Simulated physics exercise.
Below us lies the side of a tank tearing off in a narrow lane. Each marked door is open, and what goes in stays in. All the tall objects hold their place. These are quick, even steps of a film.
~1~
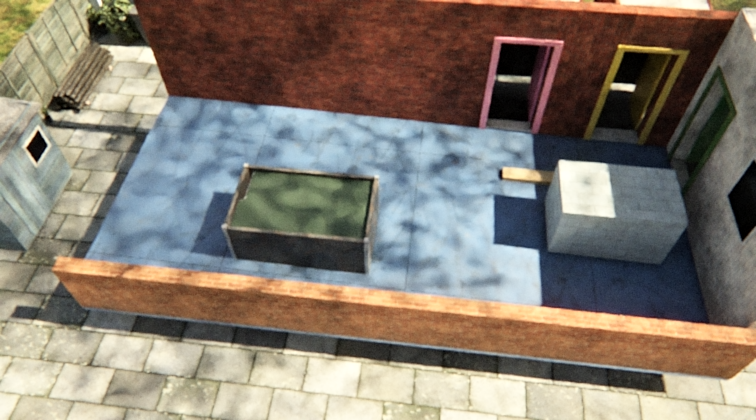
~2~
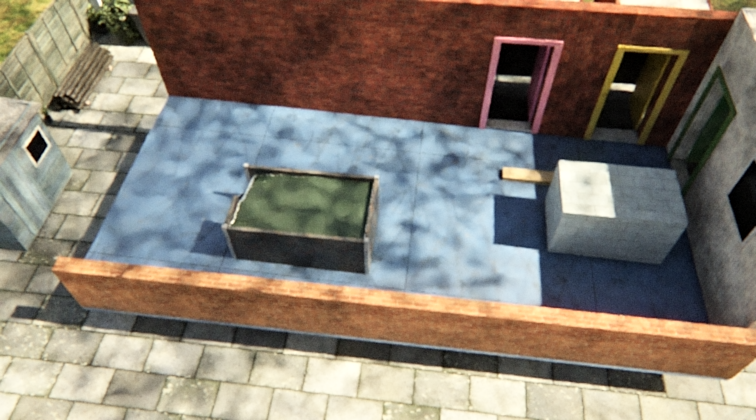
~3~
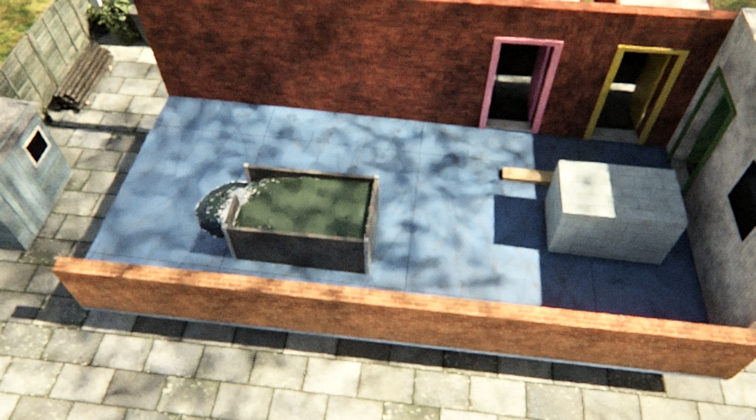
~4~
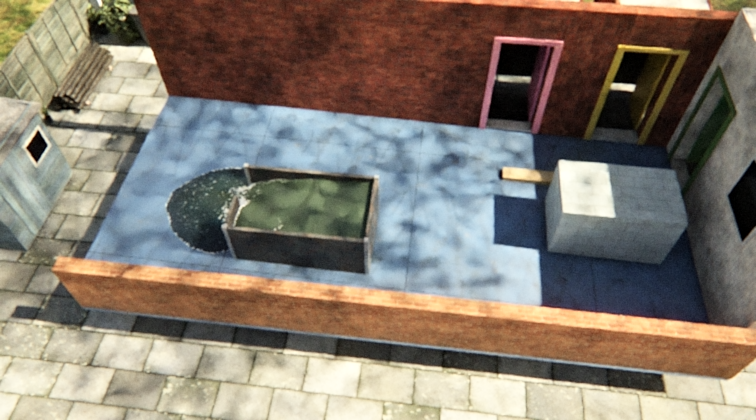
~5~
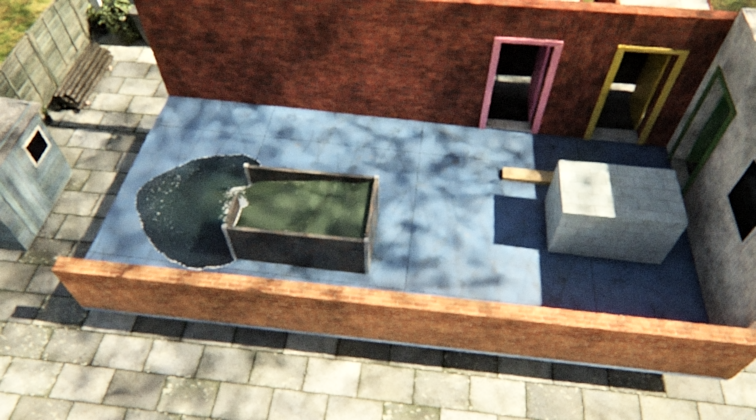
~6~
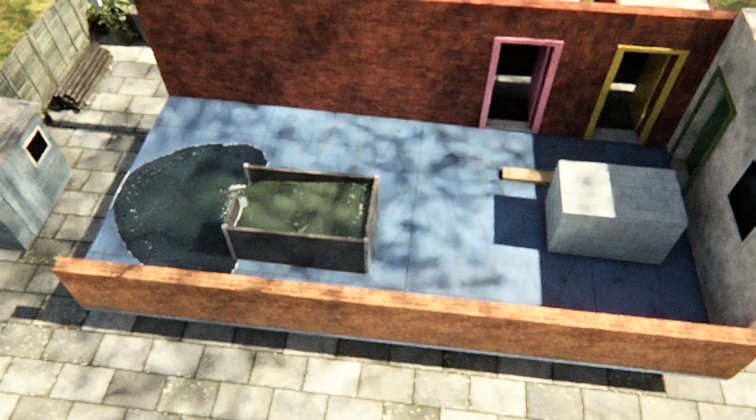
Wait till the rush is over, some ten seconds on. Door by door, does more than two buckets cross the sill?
In the end: The yellow door admits no more than that; the pink door admits no more than that; the green door admits no more than that.
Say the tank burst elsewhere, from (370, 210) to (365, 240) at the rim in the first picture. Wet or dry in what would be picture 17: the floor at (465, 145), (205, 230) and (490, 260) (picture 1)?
One after the other: No water, dry, covered.
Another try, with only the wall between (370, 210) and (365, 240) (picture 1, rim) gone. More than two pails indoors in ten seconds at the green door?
My reading: Green is over.
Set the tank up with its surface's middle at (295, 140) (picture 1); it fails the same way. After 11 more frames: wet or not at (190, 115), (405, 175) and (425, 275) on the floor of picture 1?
In that order: Awash, dry, no water.
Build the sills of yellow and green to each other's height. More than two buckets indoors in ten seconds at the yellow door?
The yellow door takes less.
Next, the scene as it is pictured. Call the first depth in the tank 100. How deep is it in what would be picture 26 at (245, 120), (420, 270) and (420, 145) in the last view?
About 2, 0 and 0 per cent.
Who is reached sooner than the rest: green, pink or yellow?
That is the door marked pink.
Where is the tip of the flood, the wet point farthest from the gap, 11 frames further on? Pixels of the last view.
I would point to (180, 97).
A moment on, water covers 20 % of the floor; the yellow door not reached, the pink door not reached, the green door not reached.
Next, water covers 25 % of the floor; the yellow door not reached, the pink door not reached, the green door not reached.
Then, water covers 25 % of the floor; the yellow door not reached, the pink door not reached, the green door not reached.
Later, water covers 30 % of the floor; the yellow door not reached, the pink door not reached, the green door not reached.
In the end, water covers 30 % of the floor; the yellow door not reached, the pink door wet at the sill, nothing in, the green door not reached.
